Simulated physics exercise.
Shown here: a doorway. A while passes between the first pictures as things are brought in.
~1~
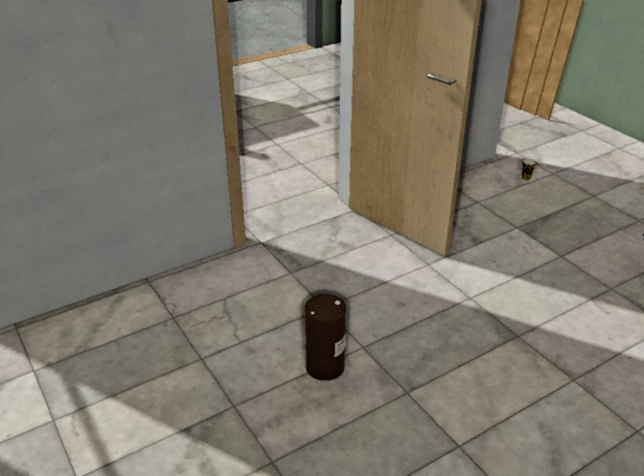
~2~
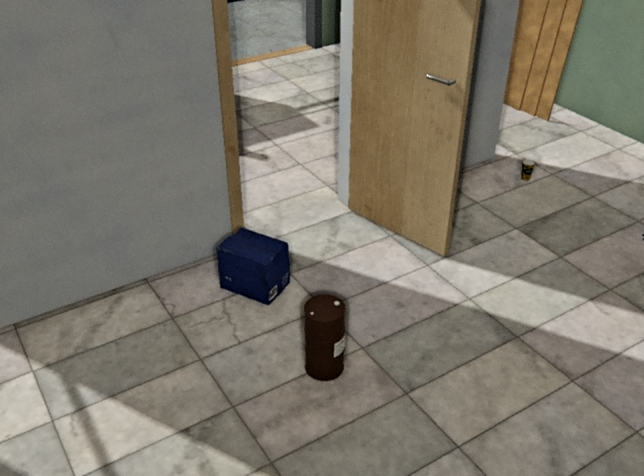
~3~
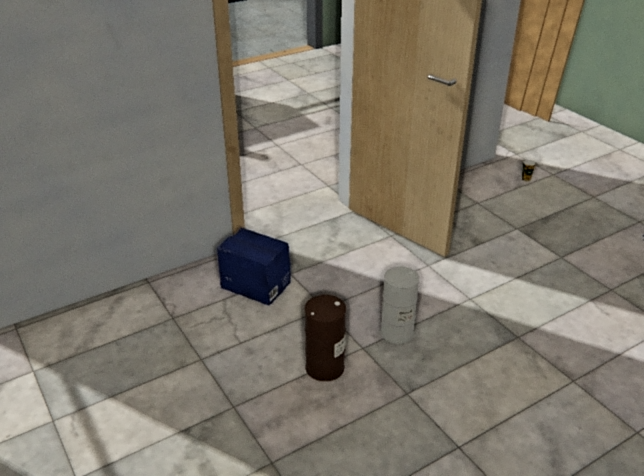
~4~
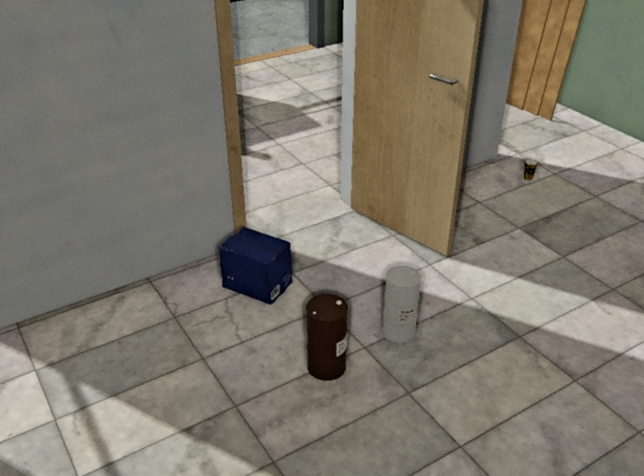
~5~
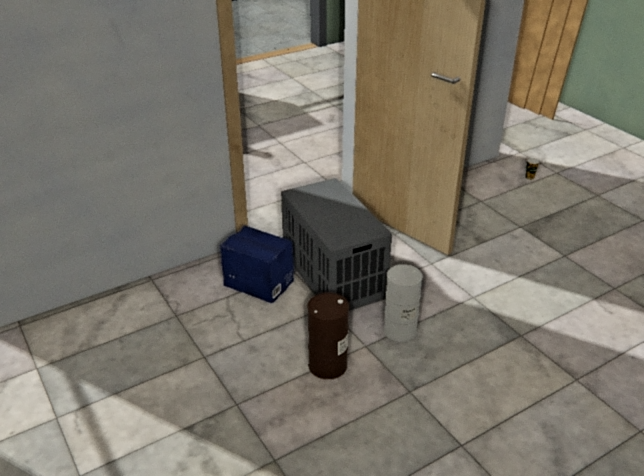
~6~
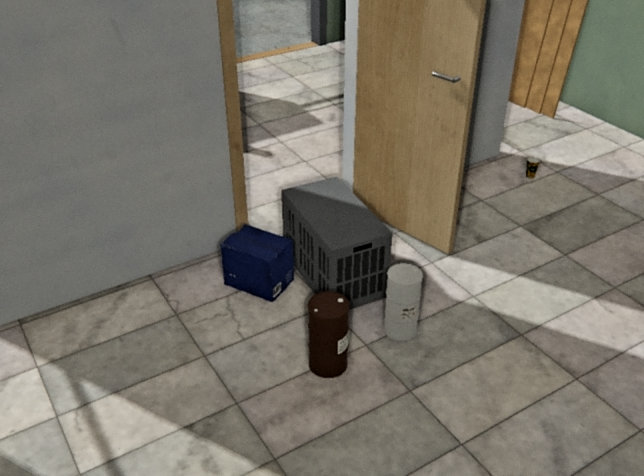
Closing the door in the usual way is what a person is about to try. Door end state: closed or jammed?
Jammed.
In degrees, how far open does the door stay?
Near 65° open.
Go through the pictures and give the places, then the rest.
The first picture shows door wide open and still.
The second picture shows door wide open and still; blue box (254, 266).
The third picture shows door wide open and still; brown canister (325, 339); white canister (399, 306).
The fourth picture shows door wide open and still; blue box (256, 265); brown canister (327, 338).
The fifth picture shows door wide open and still; white canister (402, 304); blue box (258, 264).
The sixth picture shows door wide open and still; grey chest (334, 243); brown canister (328, 335).
Then, 0.70 s on from there, door at 91°.
Then, 1.10 s on from there, door at 74°.
In the end, door at 65°; all 4 unmoved. At the end, from the last picture's camera, grey chest near (333, 243).
